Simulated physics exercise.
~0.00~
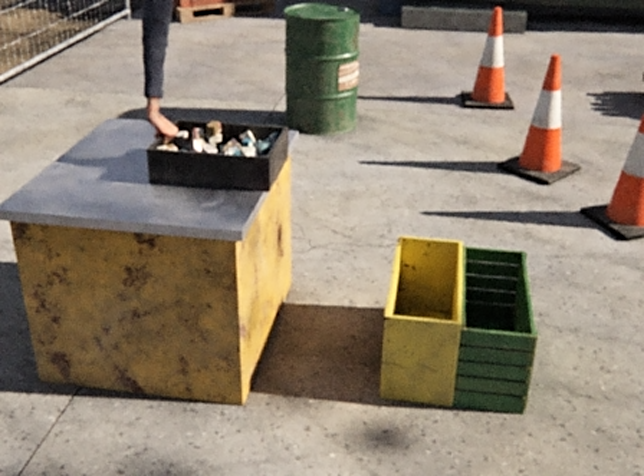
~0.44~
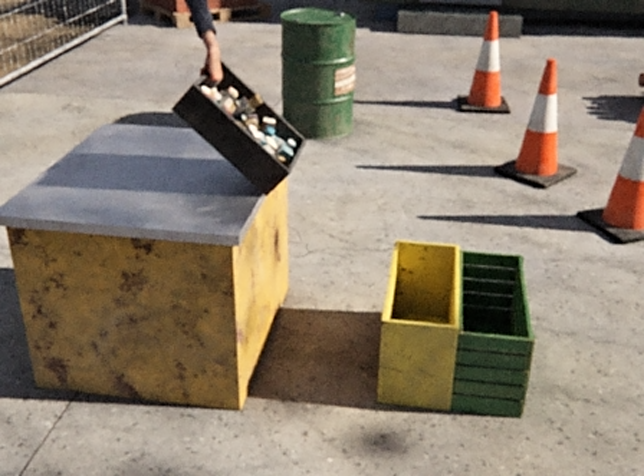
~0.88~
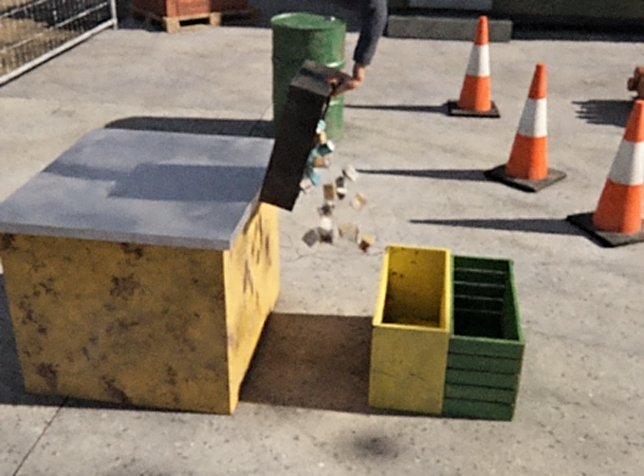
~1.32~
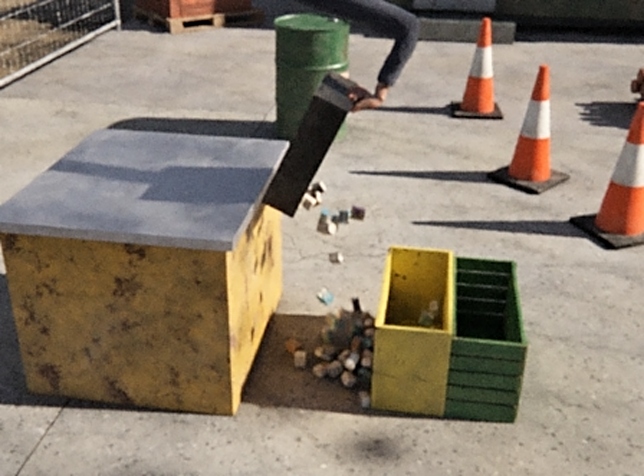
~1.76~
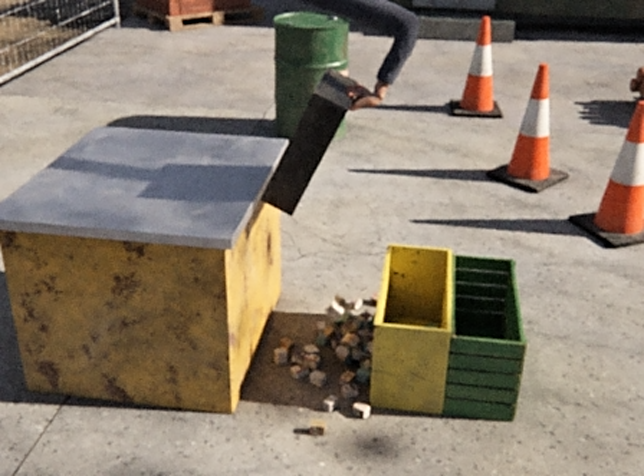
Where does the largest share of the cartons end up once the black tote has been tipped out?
Most of them end up on the ground between the bench and the yellow tote, short of both containers.
A hand grips a black tote full of small cartons on a grey-topped yellow bench in a sunlit concrete yard, seen from slightly above by a gently swaying camera. On the ground to the right stand an empty yellow tote and a green trough beside it, with a green drum and orange cones behind. The hand lifts and tips the black tote over the bench's right edge until it hangs steeply, and the cartons tumble out. A few drop into the yellow tote, but most pile up on the ground between it and the bench, while the emptied tote stays tilted.
